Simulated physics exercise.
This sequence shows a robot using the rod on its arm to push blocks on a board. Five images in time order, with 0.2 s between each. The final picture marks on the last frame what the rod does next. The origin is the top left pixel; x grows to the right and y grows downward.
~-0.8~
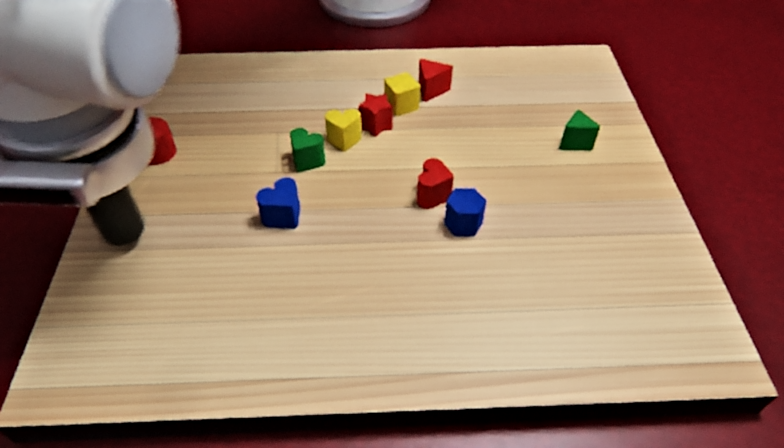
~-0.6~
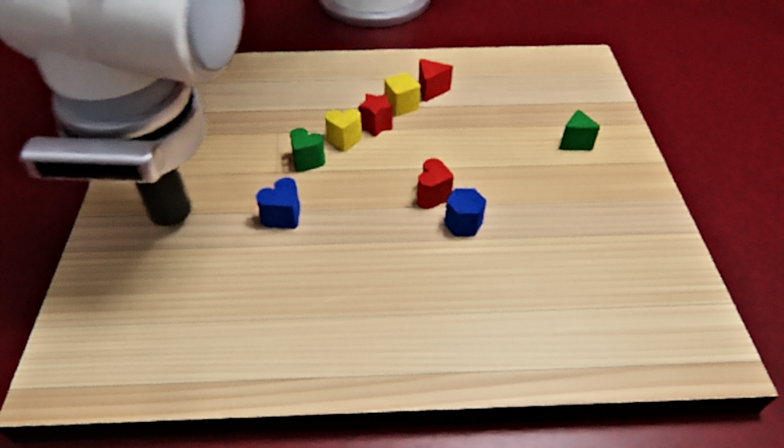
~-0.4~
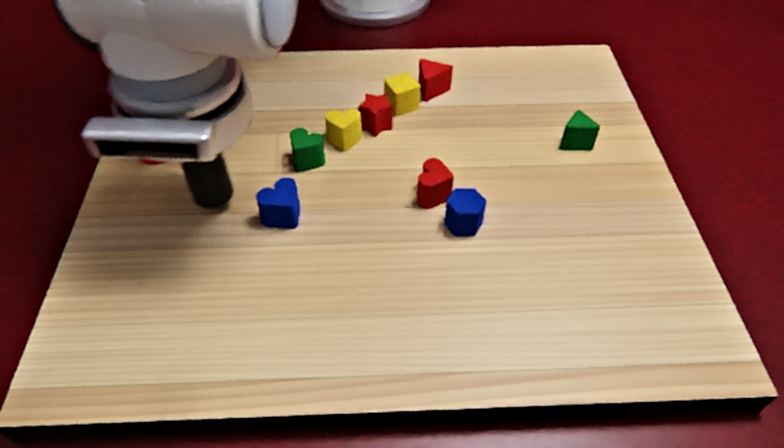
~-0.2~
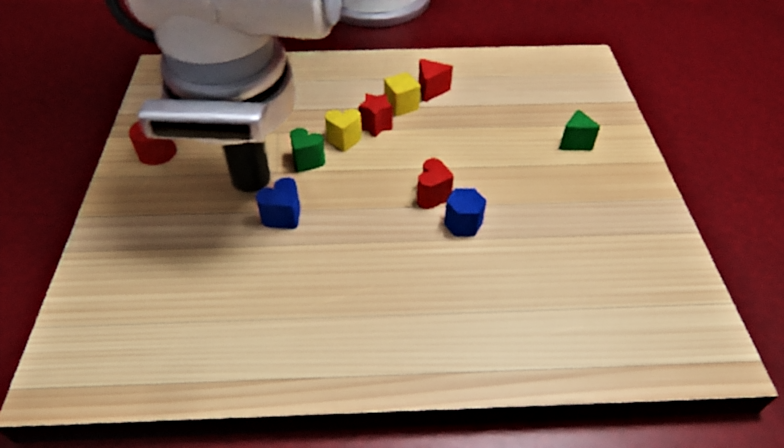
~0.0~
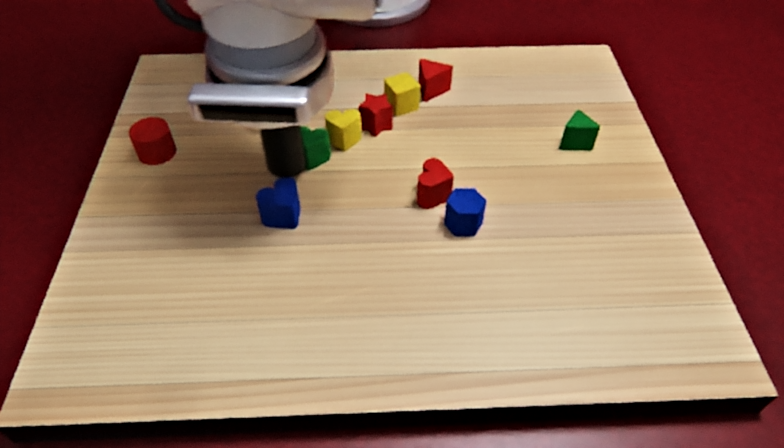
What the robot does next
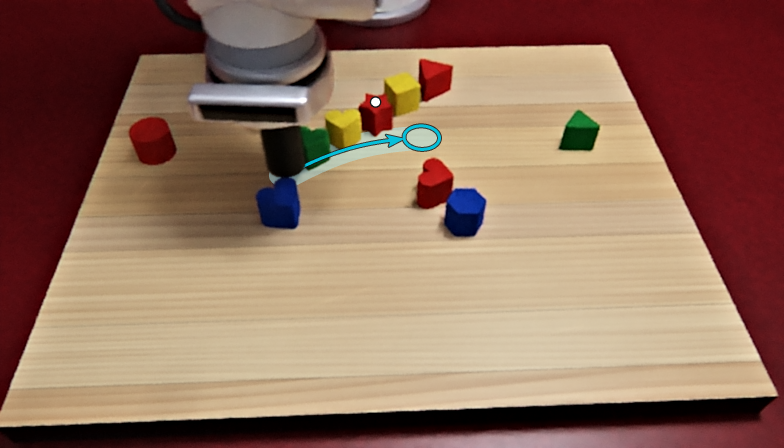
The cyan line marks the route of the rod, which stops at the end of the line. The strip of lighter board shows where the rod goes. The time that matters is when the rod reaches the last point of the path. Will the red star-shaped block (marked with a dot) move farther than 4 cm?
Final answer: No.
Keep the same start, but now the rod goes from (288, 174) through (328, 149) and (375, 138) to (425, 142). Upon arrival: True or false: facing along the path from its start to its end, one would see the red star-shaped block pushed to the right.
Verdict: False.
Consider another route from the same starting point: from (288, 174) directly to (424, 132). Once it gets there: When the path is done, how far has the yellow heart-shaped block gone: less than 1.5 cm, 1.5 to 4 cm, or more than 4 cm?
Its displacement is above 4 cm.
The drawn path runs from (288, 174) through (353, 148) to (422, 137); the dot is on the red star-shaped block.
On the path given first. One third of the way, rod at (330, 146); green heart-shaped block at (345, 113), turned 35° anticlockwise; yellow heart-shaped block at (367, 98), turned 15° clockwise; red star-shaped block at (395, 94), turned 40° clockwise; yellow square piece at (411, 79), turned 25° anticlockwise.
Two thirds of the way, rod at (375, 134); green heart-shaped block at (351, 103), turned 70° anticlockwise; yellow heart-shaped block at (370, 88), turned 30° clockwise; red star-shaped block at (400, 89), turned 50° clockwise; yellow square piece at (420, 77).
At the end, rod at (422, 129); green heart-shaped block at (351, 103), turned 70° anticlockwise; yellow heart-shaped block at (370, 88), turned 30° clockwise; red star-shaped block at (400, 89), turned 50° clockwise; yellow square piece at (420, 77).
